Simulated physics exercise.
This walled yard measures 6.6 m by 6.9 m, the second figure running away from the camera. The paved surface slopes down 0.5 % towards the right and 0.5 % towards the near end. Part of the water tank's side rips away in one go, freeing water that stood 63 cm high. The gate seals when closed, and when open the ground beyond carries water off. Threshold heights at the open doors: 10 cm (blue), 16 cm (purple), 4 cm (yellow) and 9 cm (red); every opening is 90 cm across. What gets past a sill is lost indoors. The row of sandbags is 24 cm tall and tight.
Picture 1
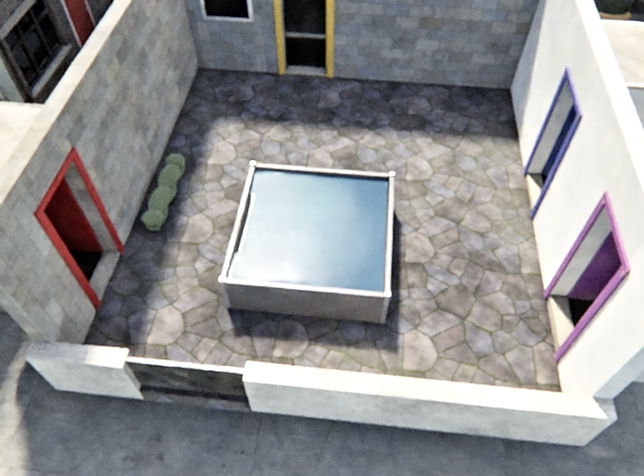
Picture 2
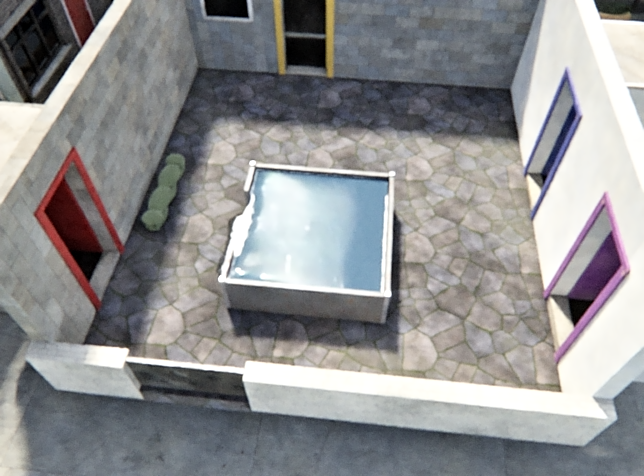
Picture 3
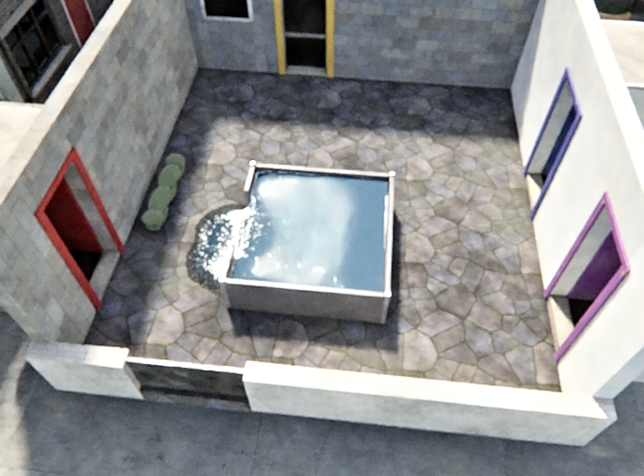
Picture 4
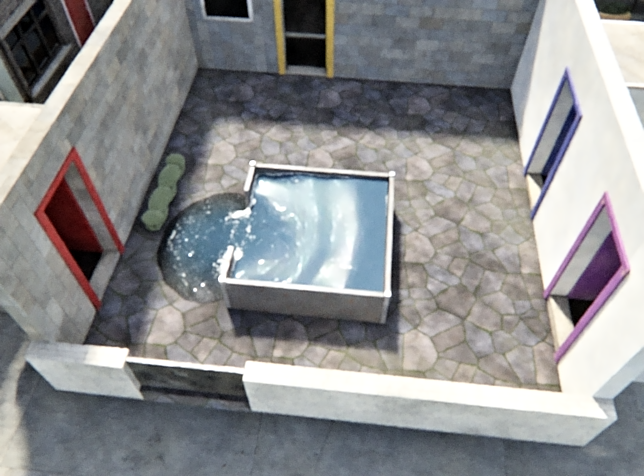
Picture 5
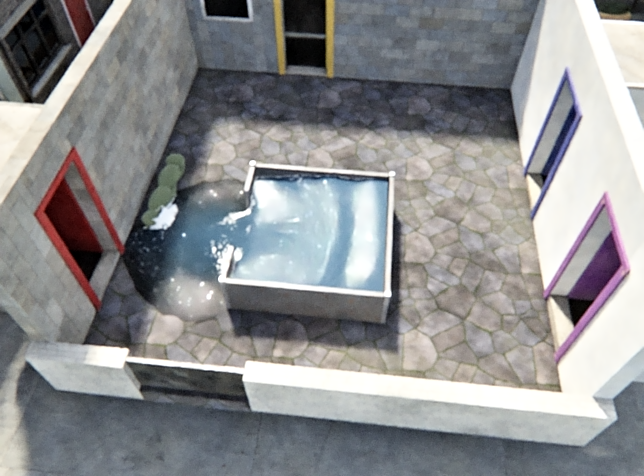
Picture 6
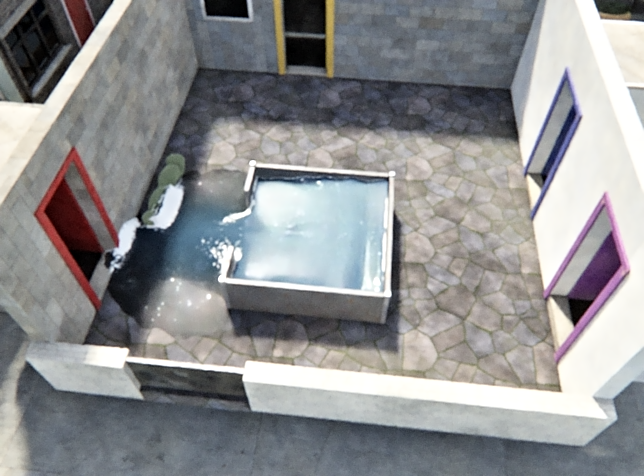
At the start, still water fills a square tank in a walled, stone-paved yard with colored door and window surrounds. Part of the tank's left side breaks open, and water pours onto the paving. The foaming pool spreads leftward, reaching the green bushes and then the red-edged doorway as the tank's surface ripples.
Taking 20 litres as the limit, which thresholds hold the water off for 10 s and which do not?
The water let in: At the blue door it keeps below the limit; at the purple door it stays under the limit; at the yellow door it passes the limit; at the red door it exceeds the limit.
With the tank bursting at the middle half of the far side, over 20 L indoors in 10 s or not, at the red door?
Against that limit: Red below.
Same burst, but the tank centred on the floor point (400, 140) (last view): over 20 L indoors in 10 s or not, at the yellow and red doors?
Then: Yellow past it, red under.
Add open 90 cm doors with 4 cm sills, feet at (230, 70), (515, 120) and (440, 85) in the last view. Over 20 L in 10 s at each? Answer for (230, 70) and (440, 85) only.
In that order: Over, under.
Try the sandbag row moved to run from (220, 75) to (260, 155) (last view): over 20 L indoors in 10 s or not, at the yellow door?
Against that limit: Yellow below.
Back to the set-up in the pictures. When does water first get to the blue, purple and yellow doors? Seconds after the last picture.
Blue 6.5 s, purple 4.0 s, yellow 2.2 s.
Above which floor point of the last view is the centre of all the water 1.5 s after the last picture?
Near (253, 243).
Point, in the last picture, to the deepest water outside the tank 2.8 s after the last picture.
At about (75, 366).
Then, 0.7 s after the last picture water covers 15 % of the floor and is deepest (40 cm) near (127, 241); blue door not reached, purple door not reached, yellow door not reached, red door 28 cm at the sill, 46 L in.
Then, 1.5 s after the last picture water covers 25 % of the floor and is deepest (38 cm) near (75, 366); blue door not reached, purple door not reached, yellow door not reached, red door 29 cm at the sill, 141 L in.
Then, 2.8 s after the last picture water covers 45 % of the floor and is deepest (28 cm) near (75, 366); blue door not reached, purple door not reached, yellow door 9 cm at the sill, 2 L in, red door 21 cm at the sill, 260 L in.
Then, 5.3 s after the last picture water covers 70 % of the floor and is deepest (20 cm) near (75, 366); blue door not reached, purple door 10 cm at the sill, 0 L in, yellow door 7 cm at the sill, 27 L in, red door 16 cm at the sill, 366 L in.
Then, 9.3 s after the last picture water covers 95 % of the floor and is deepest (12 cm) near (530, 415); blue door 11 cm at the sill, 1 L in, purple door 9 cm at the sill, 0 L in, yellow door 4 cm at the sill, 40 L in, red door 9 cm at the sill, 402 L in.
